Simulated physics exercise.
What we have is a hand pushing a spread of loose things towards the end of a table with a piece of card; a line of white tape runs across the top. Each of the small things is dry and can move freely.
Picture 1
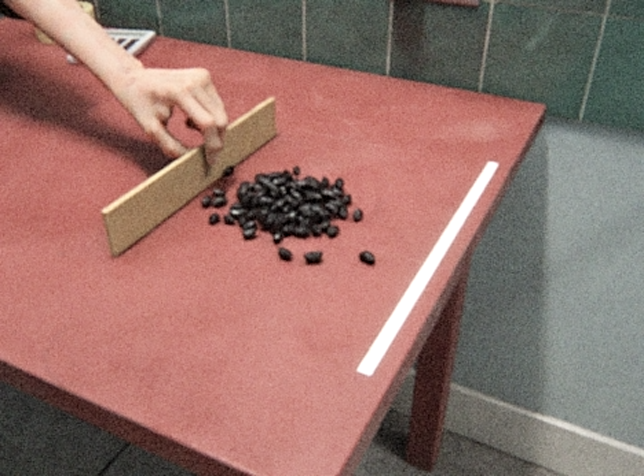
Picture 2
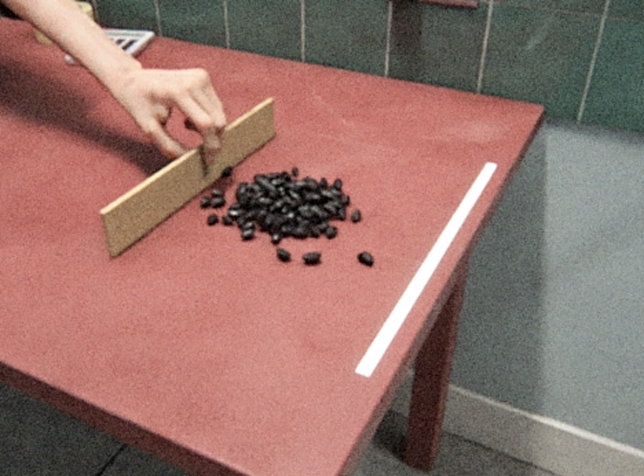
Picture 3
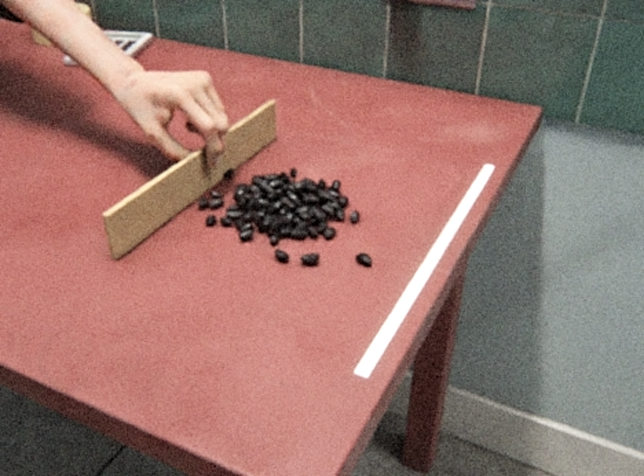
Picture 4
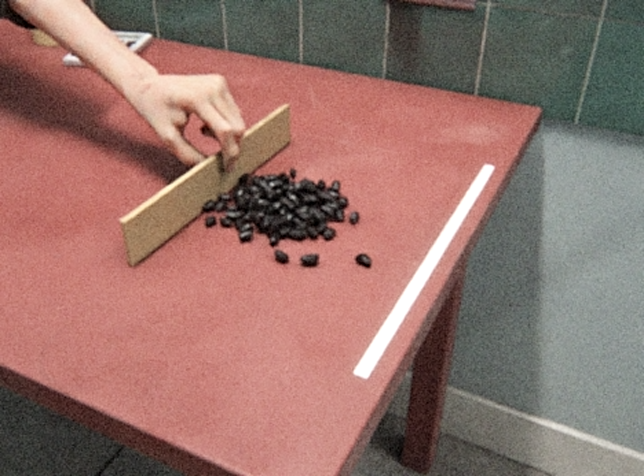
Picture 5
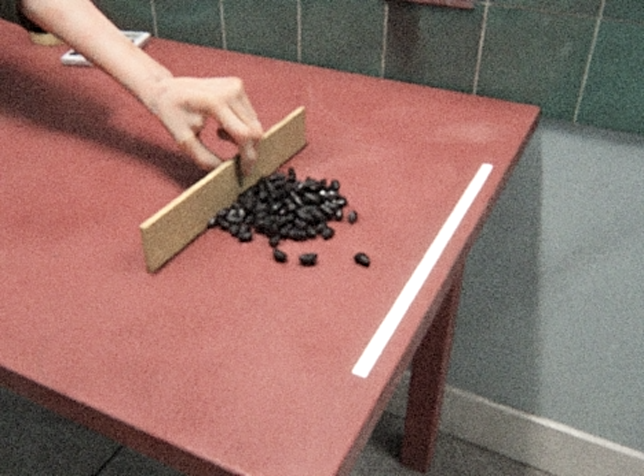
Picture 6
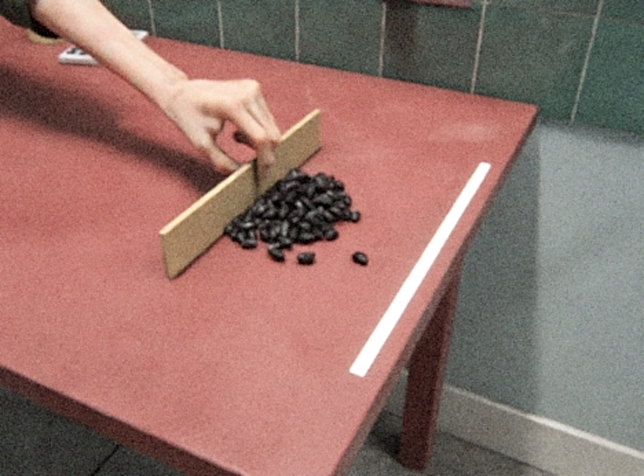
A hand pushes a strip of tan card across a dull red tabletop, seen from above at an angle, with green tiles and a grey wall behind. A loose heap of black beans lies right of the card, and white tape runs near the table's right edge. The card rests briefly, then slides right, gathering and shifting the beans, while the view drifts very slightly.
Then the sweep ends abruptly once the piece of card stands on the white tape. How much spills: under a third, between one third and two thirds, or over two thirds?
Over the edge goes in excess of two thirds.
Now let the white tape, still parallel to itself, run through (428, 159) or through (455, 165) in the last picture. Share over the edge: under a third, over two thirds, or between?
The first position gives below one third, the second gives in the middle band.
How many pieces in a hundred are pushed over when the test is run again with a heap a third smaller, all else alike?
That works out to something like 80 percent.
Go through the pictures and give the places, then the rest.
Piece of card (122, 223), at rest; white tape (489, 170), right by the edge; edge at (462, 256); the heap (287, 200), black beans, in the first frame.
Piece of card (121, 223), at rest, in the second frame.
Piece of card (123, 226); the heap (284, 202), in the third frame.
Piece of card (140, 232), in the fourth frame.
Piece of card (159, 238); the heap (282, 204), roughly a quarter pushed along, in the fifth frame.
Piece of card (178, 244); white tape (482, 171); edge at (455, 257); the heap (292, 206), almost all pushed along, in the sixth frame.
Just after the last frame, piece of card still moving, near (347, 184); heap all on the table, its front near (436, 240).
A moment on, piece of card stopped at the white tape; heap the larger part over the edge.
When it is over, piece of card stopped at the white tape; heap the larger part over the edge.
